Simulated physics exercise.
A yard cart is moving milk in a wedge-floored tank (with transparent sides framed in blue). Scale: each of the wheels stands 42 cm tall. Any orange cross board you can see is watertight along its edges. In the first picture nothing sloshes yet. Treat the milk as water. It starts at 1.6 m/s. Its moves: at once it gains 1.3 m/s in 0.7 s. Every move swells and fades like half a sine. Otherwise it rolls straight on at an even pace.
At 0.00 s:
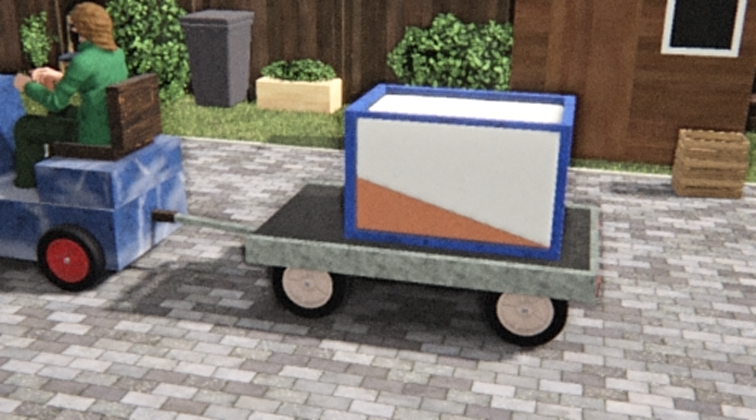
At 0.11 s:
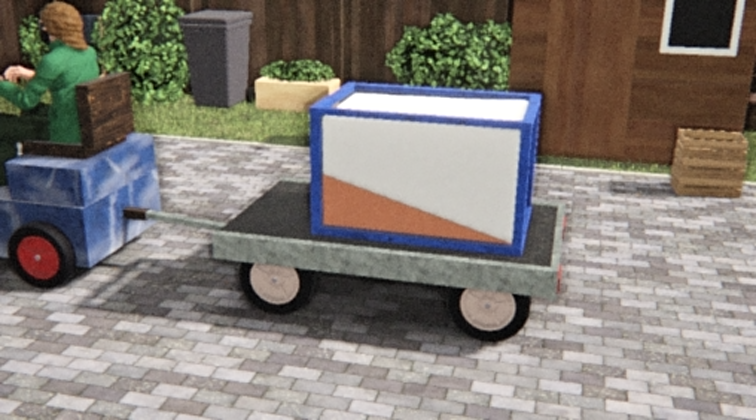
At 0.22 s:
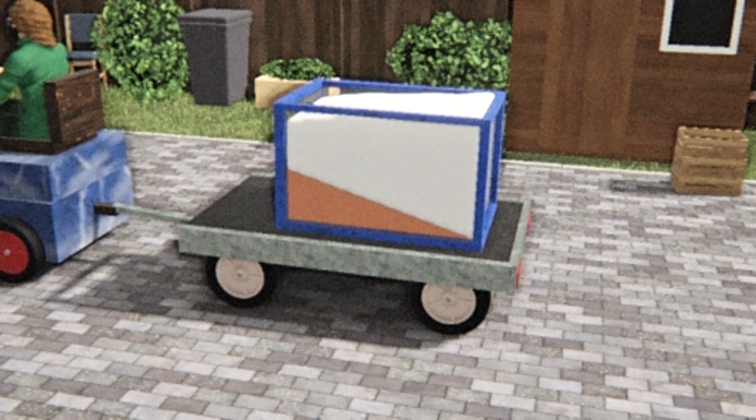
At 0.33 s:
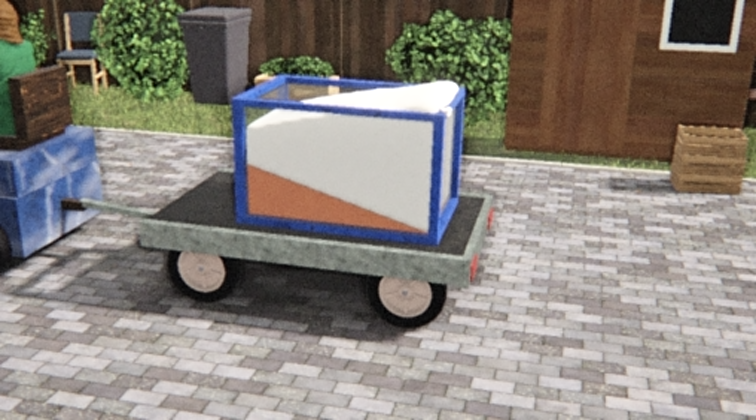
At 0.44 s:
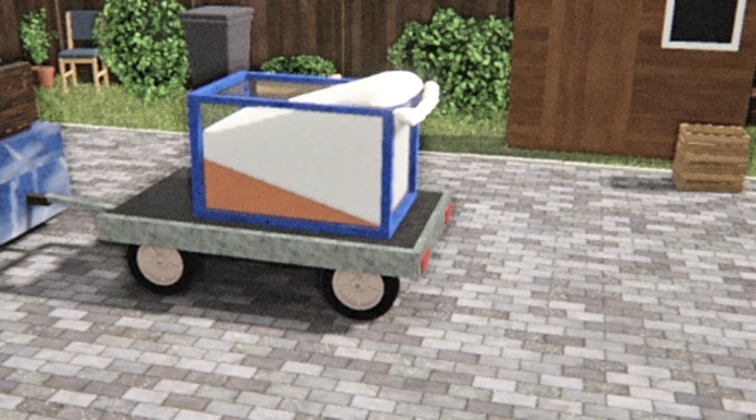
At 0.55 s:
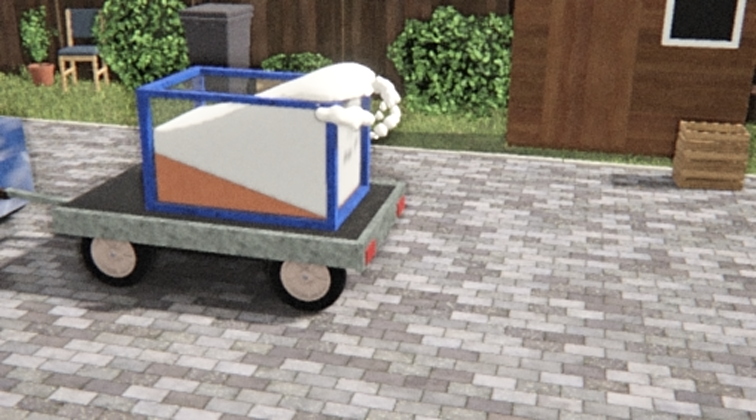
A blue tractor with red-hubbed wheels, driven by a long-haired figure in green, tows a flat grey cart leftward across a paved yard, seen from the side and slightly above. The cart carries a blue-framed clear tank of white milk over a sloping orange-brown floor, before bushes, a bin, a crate and a brown shed. The milk, flat at first, climbs towards the right and curls over the rear rim.
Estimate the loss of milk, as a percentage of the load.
It loses close to 12 per cent.
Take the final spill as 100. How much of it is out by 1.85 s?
Some 90 per cent by then.
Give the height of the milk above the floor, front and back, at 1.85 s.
Front 46 cm, back 68 cm.
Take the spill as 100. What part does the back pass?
About 70 per cent.
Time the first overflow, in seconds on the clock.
At about 0.6 s.
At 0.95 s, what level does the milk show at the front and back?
About 56 cm in front and 58 cm behind.
By 0.95 s front 56 cm, middle 55 cm, back 58 cm above the lowest part of the floor; the loss stands at 8 per cent, over the back, a little elsewhere.
By 1.35 s front 67 cm, middle 54 cm, back 43 cm above the lowest part of the floor; the loss stands at 9 per cent, over the back, a little elsewhere.
By 1.85 s front 47 cm, middle 53 cm, back 67 cm above the lowest part of the floor; the loss stands at 10 per cent, over the back, a little elsewhere.
By 3.68 s the loss stands at 12 per cent, over the back, a little elsewhere, 32 of 276 litres.
